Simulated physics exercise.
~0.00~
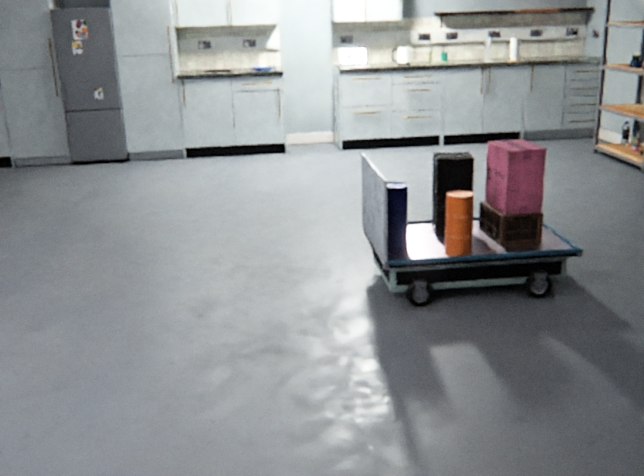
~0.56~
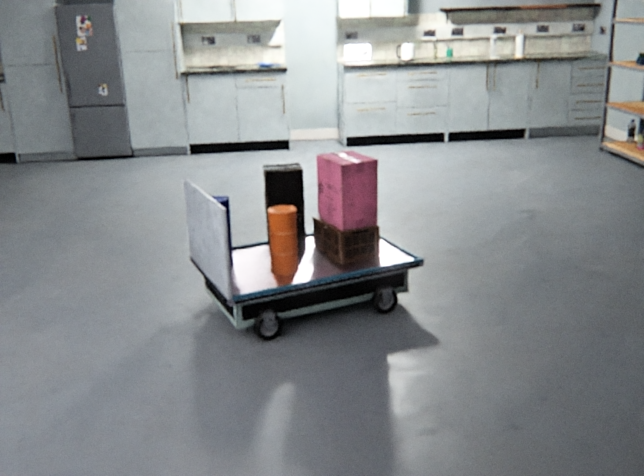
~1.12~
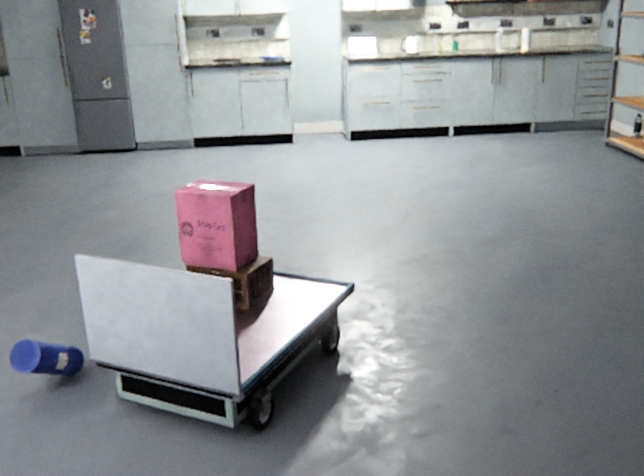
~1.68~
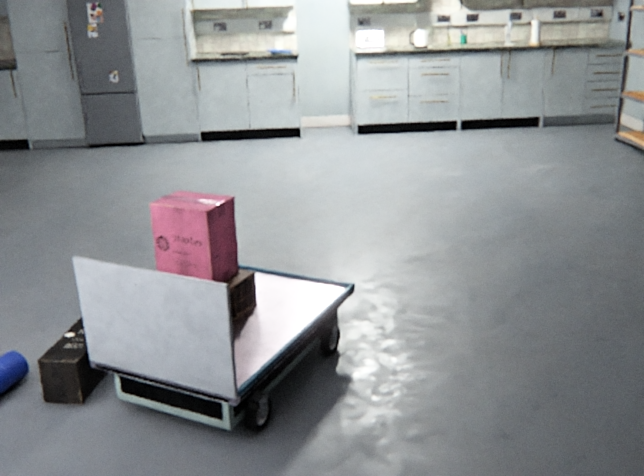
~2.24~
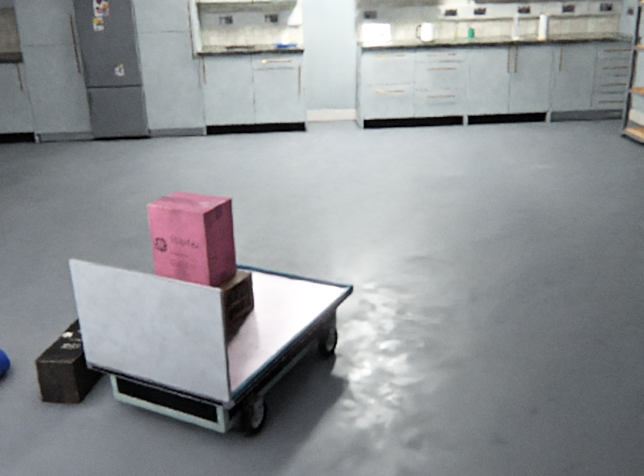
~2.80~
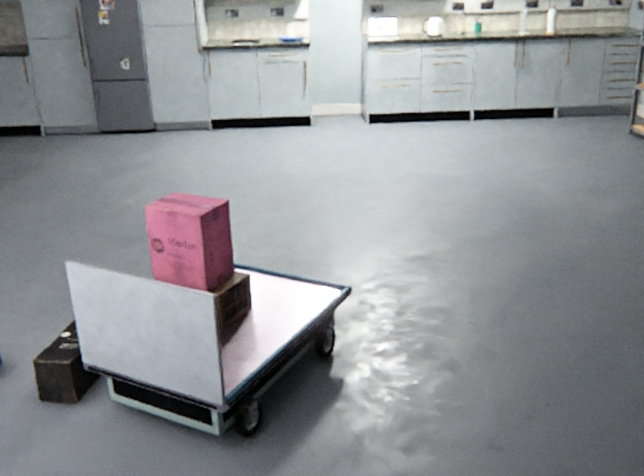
The video shows a flat cart with a tall board at one end rolling left and turning across a kitchen floor, carrying a pink box on a brown crate among other items. A blue canister and a black box fall off and lie on the floor, while the pink box stays upright on the stopped cart.
